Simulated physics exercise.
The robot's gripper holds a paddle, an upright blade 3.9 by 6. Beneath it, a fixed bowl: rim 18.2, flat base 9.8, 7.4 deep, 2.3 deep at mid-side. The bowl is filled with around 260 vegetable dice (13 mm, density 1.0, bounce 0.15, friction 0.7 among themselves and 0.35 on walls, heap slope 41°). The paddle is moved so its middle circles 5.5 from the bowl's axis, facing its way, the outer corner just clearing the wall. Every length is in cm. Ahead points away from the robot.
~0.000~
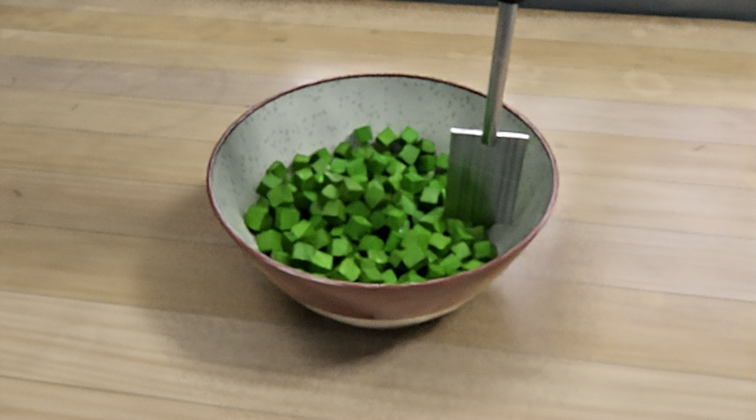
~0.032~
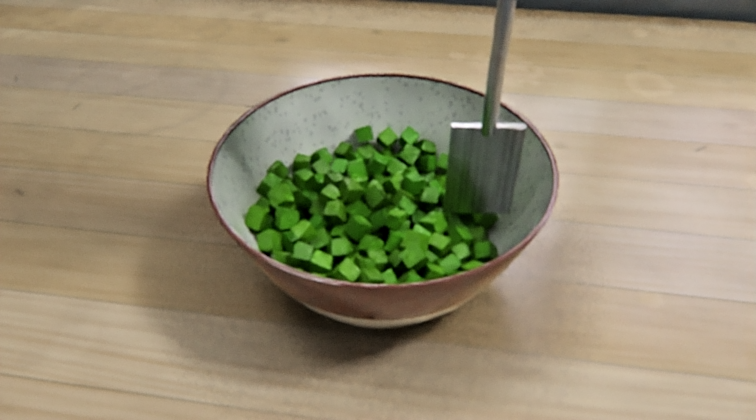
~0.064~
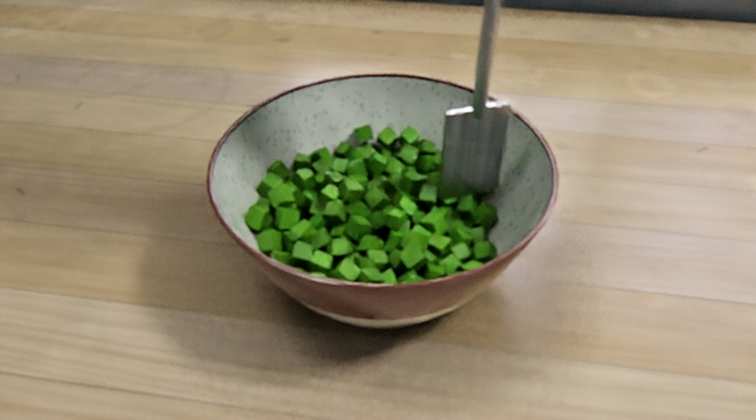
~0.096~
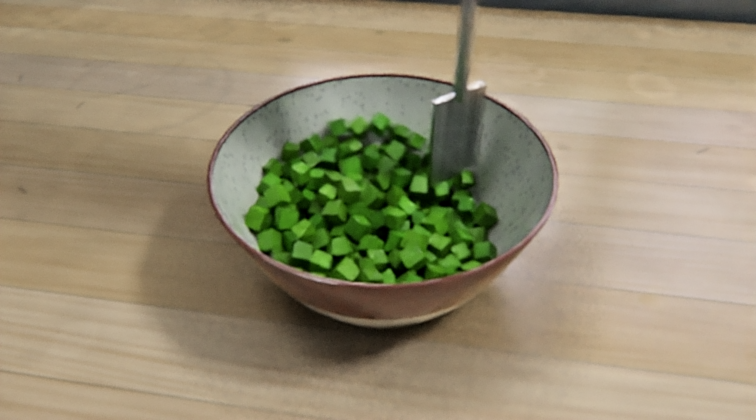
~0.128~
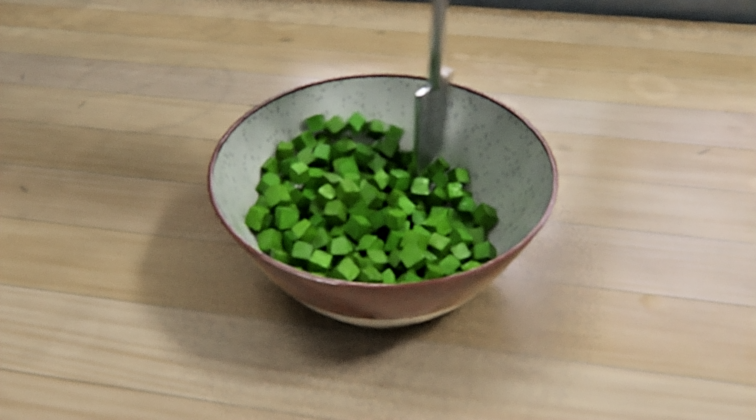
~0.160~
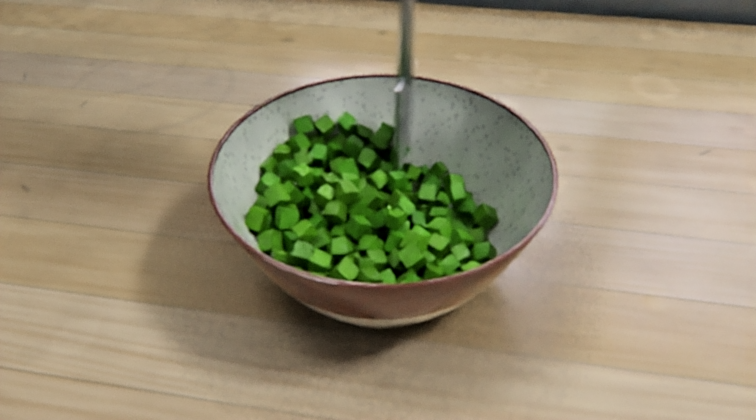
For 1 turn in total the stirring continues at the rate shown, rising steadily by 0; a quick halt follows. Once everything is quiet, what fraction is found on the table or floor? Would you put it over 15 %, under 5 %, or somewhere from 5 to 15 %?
I would put it from 5 to 15 %.
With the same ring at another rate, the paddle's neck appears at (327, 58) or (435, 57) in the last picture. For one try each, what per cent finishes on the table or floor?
Near 25 in a hundred for the first and near 5 in a hundred for the second.
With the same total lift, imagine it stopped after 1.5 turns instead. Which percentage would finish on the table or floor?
Close to 20 in a hundred.
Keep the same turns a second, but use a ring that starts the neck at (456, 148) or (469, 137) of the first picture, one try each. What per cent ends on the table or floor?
I'd guess some 10 and 15 percent.
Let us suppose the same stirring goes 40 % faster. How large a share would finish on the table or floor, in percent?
Estimate: Near 20 in a hundred.
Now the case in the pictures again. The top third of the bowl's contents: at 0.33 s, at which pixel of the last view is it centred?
Roughly pixel (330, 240).
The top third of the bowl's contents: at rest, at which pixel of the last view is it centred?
(438, 179).
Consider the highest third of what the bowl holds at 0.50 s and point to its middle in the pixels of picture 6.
Near pixel (456, 225).
By 0.33 s, 190° round, highest piece 8 above the table; 253 in the bowl, 4 in flight or on the tool.
By 0.50 s, 295° round, highest piece 10 above the table; 240 in the bowl, 8 on the table or floor, 9 in flight or on the tool.
By 0.79 s, 0° round, highest piece 7 above the table; 231 in the bowl, 26 on the table or floor.
By 1.49 s, 0° round, highest piece 7 above the table; 231 in the bowl, 26 on the table or floor.
Final count, 231 in the bowl, 26 on the table or floor. That is 10 % on the table or floor.
